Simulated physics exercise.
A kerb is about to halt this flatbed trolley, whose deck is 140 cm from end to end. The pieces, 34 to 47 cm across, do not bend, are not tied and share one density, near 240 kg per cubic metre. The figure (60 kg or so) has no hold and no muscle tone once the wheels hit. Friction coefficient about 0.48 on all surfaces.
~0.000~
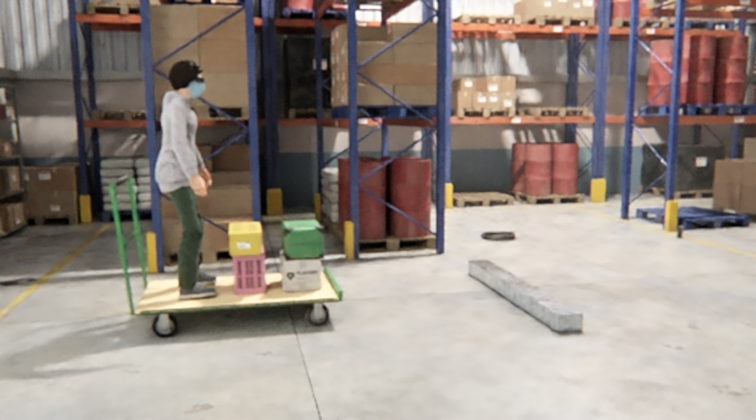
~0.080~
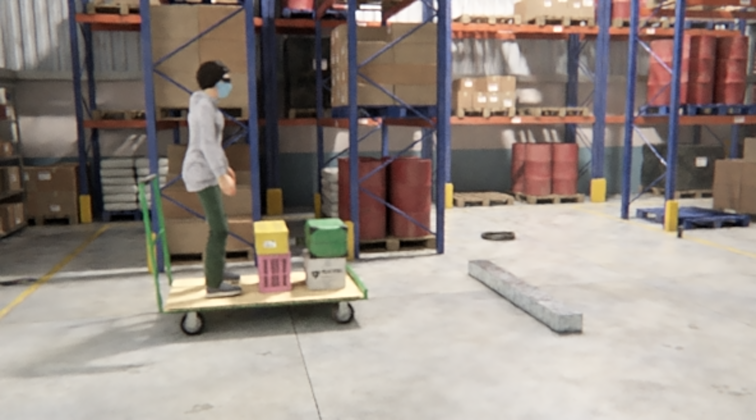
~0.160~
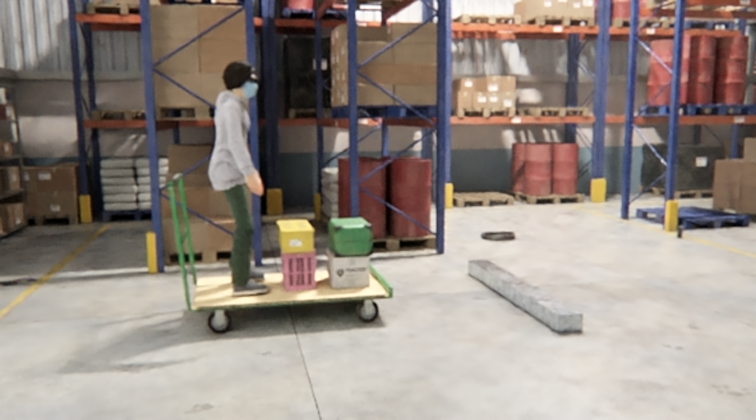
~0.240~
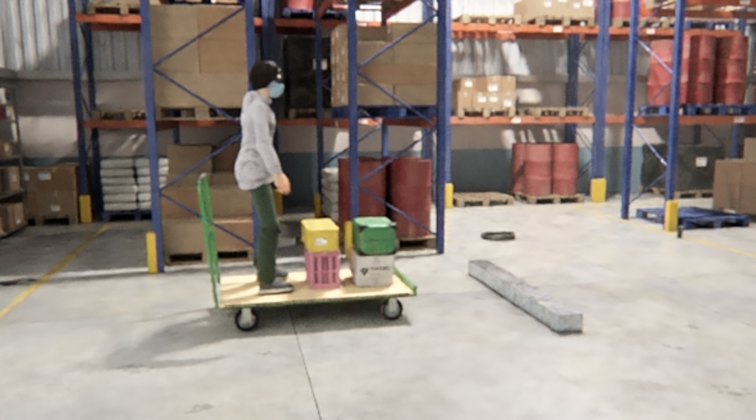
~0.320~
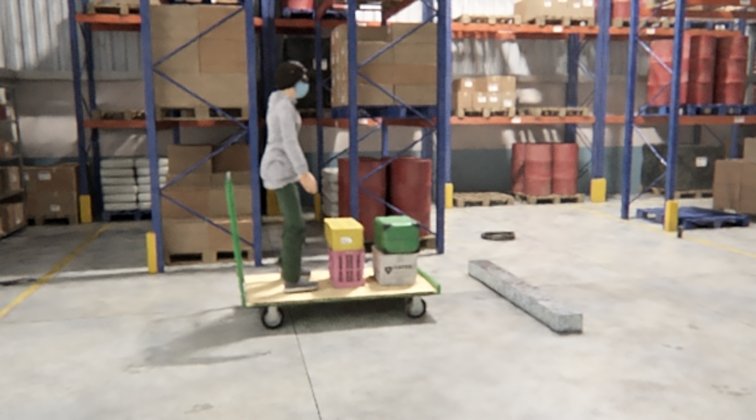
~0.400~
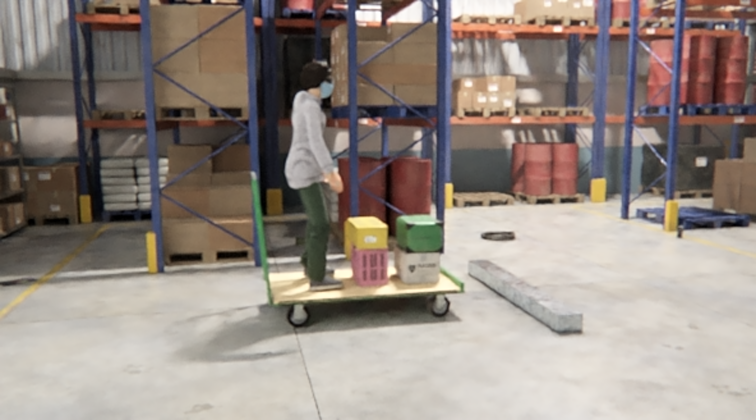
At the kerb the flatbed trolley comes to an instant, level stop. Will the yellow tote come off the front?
In the end the yellow tote goes over the front rim.
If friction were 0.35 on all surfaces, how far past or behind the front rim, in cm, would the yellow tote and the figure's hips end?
In that case yellow 60 past, hips 30 behind.
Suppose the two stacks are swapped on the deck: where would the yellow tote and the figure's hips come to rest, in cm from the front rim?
Then yellow 120 past, hips 100 past.
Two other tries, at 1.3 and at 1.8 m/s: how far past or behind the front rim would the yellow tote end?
About 10 cm behind and 10 cm behind.
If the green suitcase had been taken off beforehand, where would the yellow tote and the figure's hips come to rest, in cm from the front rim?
Then yellow 40 past, hips 20 behind.
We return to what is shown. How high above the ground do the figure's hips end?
Some 50 cm up.
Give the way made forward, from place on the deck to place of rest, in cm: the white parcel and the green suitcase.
Forward: White 10, green 105.
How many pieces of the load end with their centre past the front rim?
2 of them.
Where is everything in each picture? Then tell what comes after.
In the first frame, yellow tote (245, 239), pink crate (249, 269), rim corner (341, 297); 154 cm short of the stop.
In the second frame, yellow tote (270, 237), pink crate (274, 267), rim corner (366, 295); 136 cm short of the stop.
In the third frame, yellow tote (295, 236), pink crate (298, 266), rim corner (391, 293); 117 cm short of the stop.
In the fourth frame, yellow tote (319, 235), pink crate (322, 265), rim corner (415, 291); 98 cm short of the stop.
In the fifth frame, yellow tote (343, 234), pink crate (346, 263), rim corner (439, 290); 79 cm short of the stop.
In the sixth frame, yellow tote (367, 233), pink crate (369, 262), rim corner (463, 288); 61 cm short of the stop. Speed about 2.3 m/s.
After 0.66 s the deck stops.
After 0.91 s the yellow tote is 22 cm behind the rim, tilted 25°, near (493, 223) in the last picture's view.
After 1.21 s the yellow tote is 19 cm past the rim, tilted 85°, near (538, 257) in the last picture's view.
After 1.66 s the yellow tote is 38 cm past the rim, tilted 180°, near (560, 286) in the last picture's view.
When all is still (3.1 s), past the rim, yellow tote, green suitcase and the figure's hips; behind it, pink crate and white parcel.
